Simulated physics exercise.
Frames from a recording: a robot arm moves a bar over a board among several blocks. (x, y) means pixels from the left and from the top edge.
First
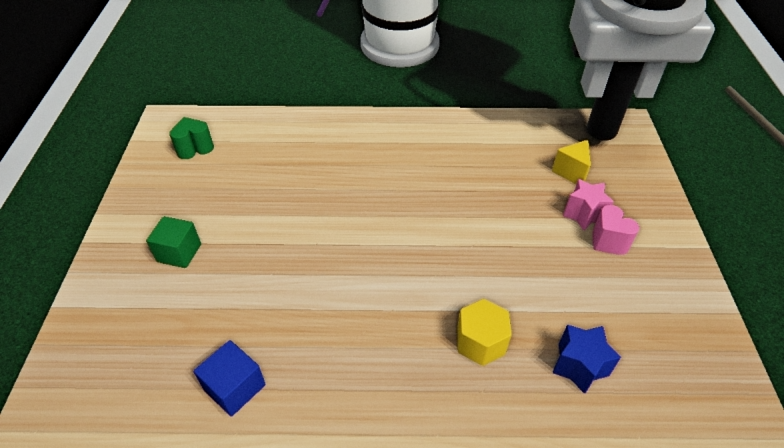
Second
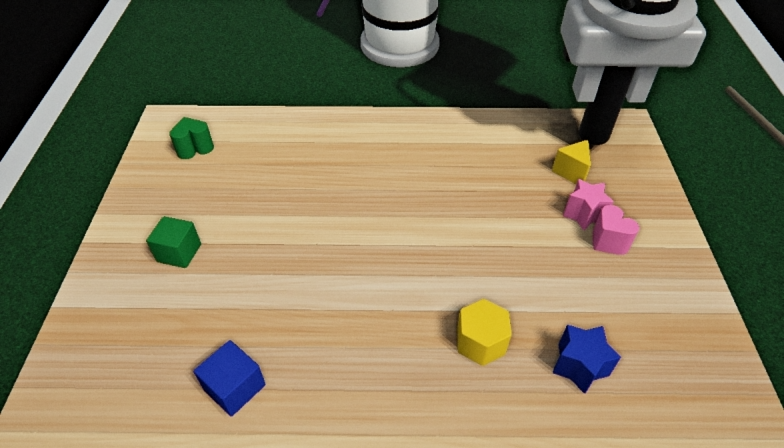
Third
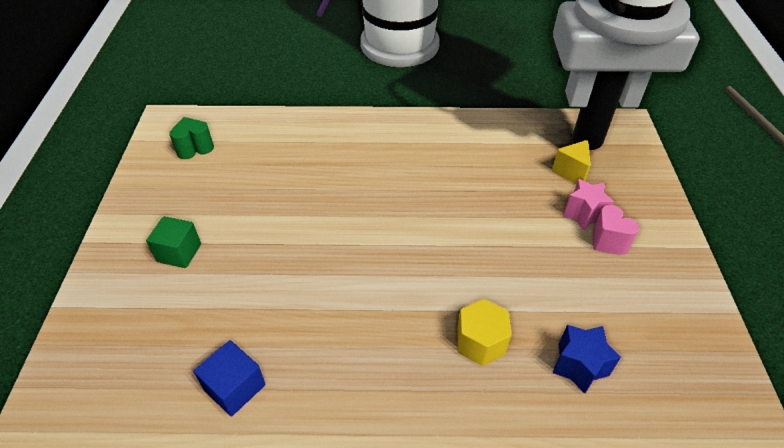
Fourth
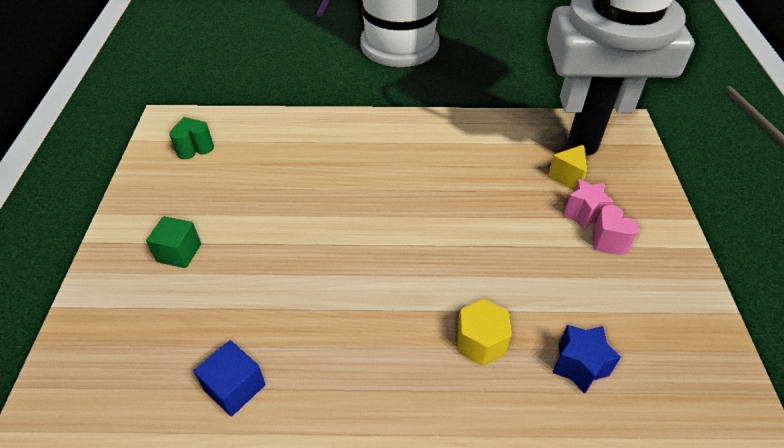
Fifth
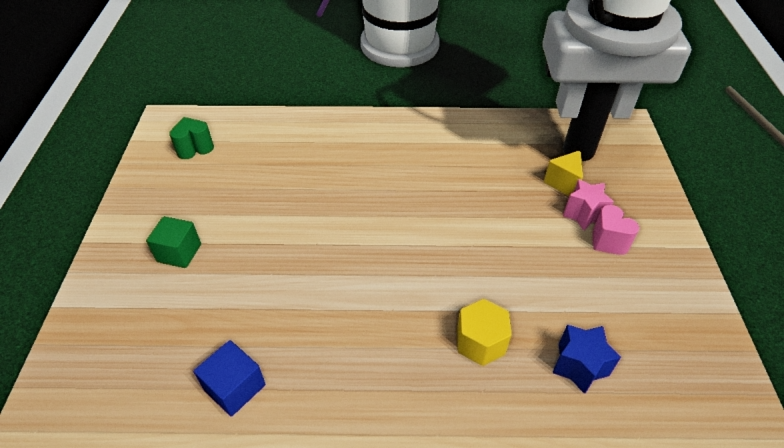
Robot arm moving a black bar slightly left and down, nudging a yellow triangular block near pink star and heart blocks.
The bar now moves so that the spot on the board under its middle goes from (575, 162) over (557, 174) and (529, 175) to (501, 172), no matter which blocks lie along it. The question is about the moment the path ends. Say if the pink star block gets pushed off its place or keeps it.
That block is going to get moved.
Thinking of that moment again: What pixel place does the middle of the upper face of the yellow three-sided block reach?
If I read the scene right, the answer is (546, 181).
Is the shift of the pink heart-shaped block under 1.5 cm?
Yes.
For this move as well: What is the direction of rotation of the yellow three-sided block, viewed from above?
It swings round anticlockwise.
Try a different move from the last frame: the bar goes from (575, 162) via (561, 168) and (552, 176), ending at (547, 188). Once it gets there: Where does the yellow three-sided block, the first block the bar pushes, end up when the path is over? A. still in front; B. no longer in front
A: Still in front.
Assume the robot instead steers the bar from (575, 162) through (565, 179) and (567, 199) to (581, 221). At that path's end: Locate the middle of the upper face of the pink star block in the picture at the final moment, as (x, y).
At (584, 222).
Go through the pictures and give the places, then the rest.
The first frame shows lower end of the bar at (601, 132), tops of blocks, yellow three-sided block at (579, 151), pink star block at (592, 193), pink heart-shaped block at (618, 220).
The second frame shows bar at (593, 137), blocks as before.
The third frame shows bar at (587, 141), blocks as before.
The fourth frame shows bar at (582, 147), yellow three-sided block at (575, 156).
The fifth frame shows bar at (578, 152), yellow three-sided block at (571, 162), pink star block at (592, 193), pink heart-shaped block at (618, 220).
The first path, step by step. Halfway along, bar at (546, 166); yellow three-sided block at (547, 180), turned 25° anticlockwise; pink star block at (585, 199), turned 45° anticlockwise.
At the end, bar at (503, 162); yellow three-sided block at (546, 181), turned 25° anticlockwise; pink star block at (585, 199), turned 45° anticlockwise; pink heart-shaped block not moved.
